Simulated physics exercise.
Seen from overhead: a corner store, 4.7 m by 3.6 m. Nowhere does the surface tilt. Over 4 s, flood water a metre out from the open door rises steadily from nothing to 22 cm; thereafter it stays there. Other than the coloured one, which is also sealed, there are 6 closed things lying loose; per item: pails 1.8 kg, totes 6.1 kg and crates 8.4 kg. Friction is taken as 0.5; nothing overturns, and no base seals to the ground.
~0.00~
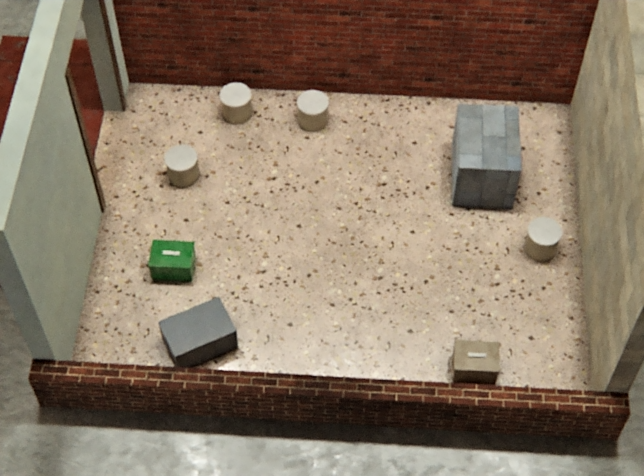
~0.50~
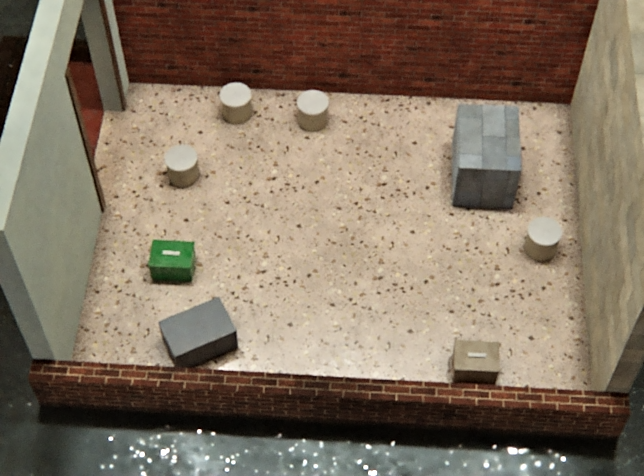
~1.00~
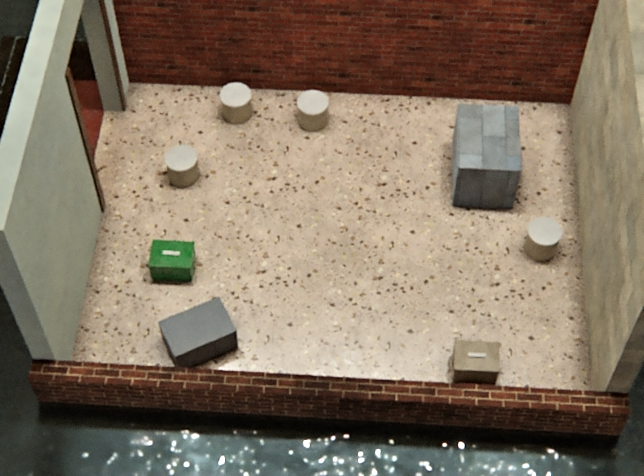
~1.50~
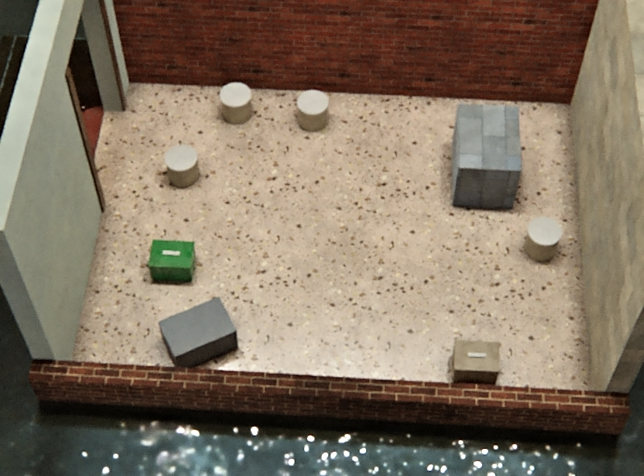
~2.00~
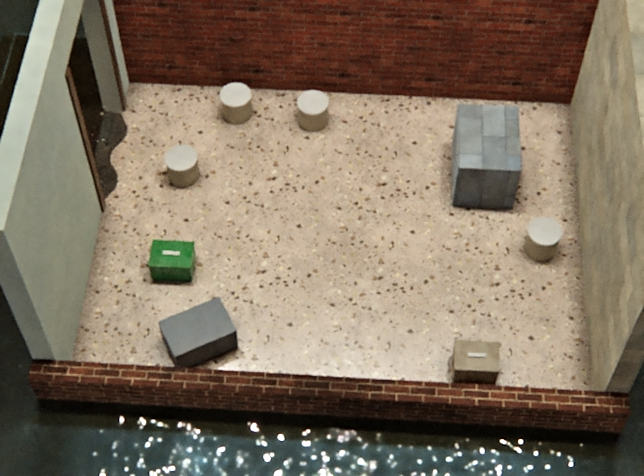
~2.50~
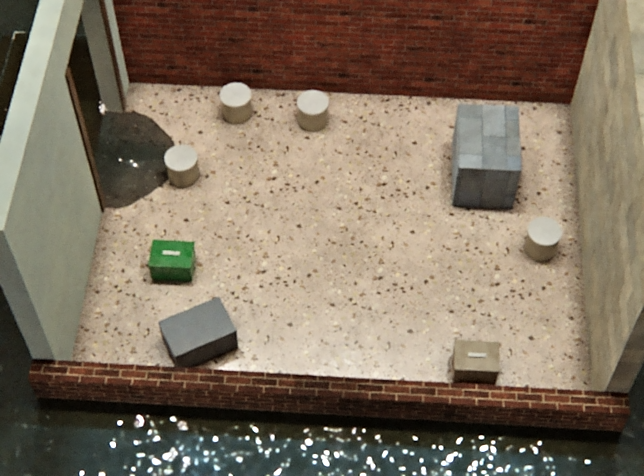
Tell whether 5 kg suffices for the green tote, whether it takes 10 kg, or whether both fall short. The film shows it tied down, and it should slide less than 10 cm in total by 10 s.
Light ballast does the job.
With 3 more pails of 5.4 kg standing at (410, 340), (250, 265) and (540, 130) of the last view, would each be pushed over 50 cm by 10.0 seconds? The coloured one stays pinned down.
One by one: Not far enough, not far enough and too far.
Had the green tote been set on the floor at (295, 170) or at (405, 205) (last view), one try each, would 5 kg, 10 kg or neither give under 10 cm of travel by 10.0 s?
Well, at the first spot no weight will do, and at the second no weight will do.
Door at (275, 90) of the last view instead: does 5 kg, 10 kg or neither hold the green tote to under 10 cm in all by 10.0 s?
I'd say neither one will work.
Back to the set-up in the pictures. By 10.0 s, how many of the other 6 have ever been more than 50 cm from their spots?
5.
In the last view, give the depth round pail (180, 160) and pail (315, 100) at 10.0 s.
About 14 and 11 cm.
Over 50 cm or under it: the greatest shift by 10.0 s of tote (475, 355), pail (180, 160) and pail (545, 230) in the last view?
Exceeds it; exceeds it; exceeds it.
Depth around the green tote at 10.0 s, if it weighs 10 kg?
Depth: Approx. 3 cm.
After 3.5 s the green tote would be 0 cm from its start with 5 kg and 0 cm from its start with 10 kg; 0 cm of water round it then.
After 4.5 s the green tote would be 0 cm from its start with 5 kg and 0 cm from its start with 10 kg; 2 cm of water round it then.
After 7.0 s the green tote would be 0 cm from its start with 5 kg and 0 cm from its start with 10 kg; 2 cm of water round it then.
After 10.0 s the green tote would be 0 cm from its start with 5 kg and 0 cm from its start with 10 kg; 3 cm of water round it then.
